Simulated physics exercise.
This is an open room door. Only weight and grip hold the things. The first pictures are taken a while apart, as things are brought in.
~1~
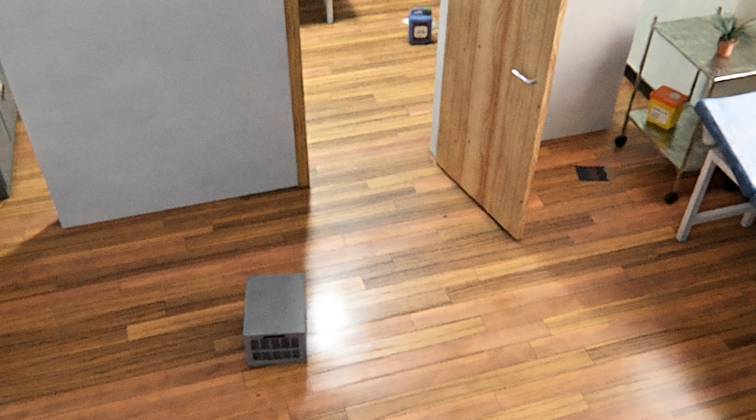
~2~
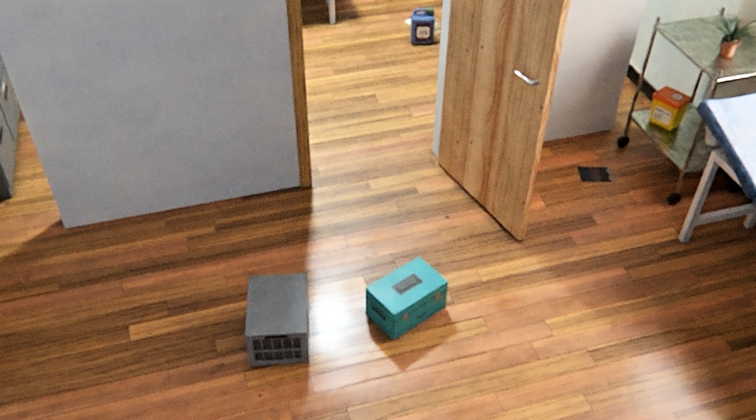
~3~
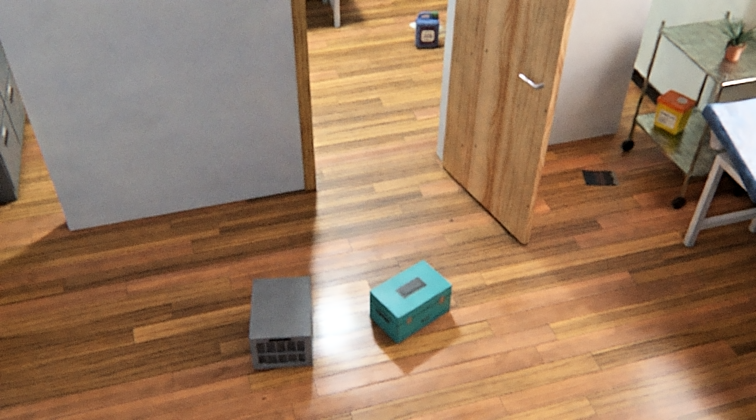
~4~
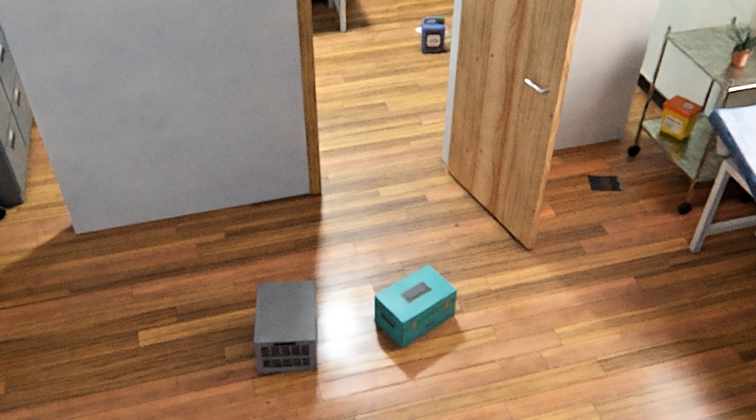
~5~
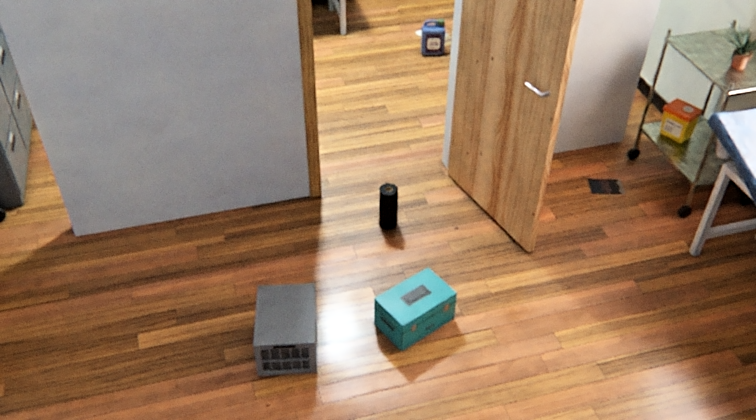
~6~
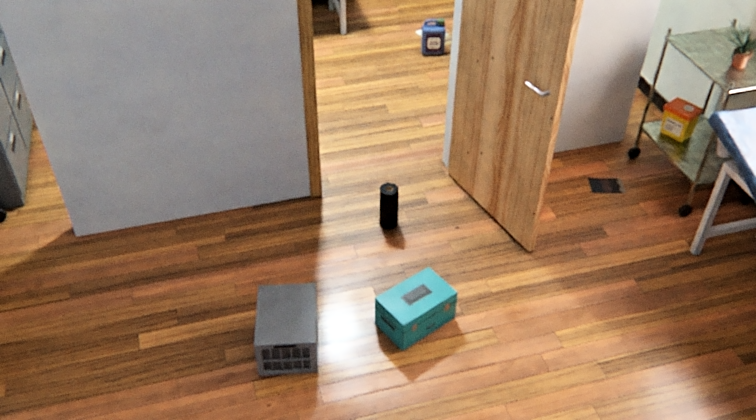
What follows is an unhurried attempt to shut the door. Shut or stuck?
It shuts.
Then, 1.80 s after the last picture, door 46° open.
Then, 2.50 s after the last picture, door 19° open; black roll slid well along near (360, 188).
At rest, door 0° open; moved from the start, black roll; the other 2 in place. Seen from the same camera at the end, black roll near (343, 165).
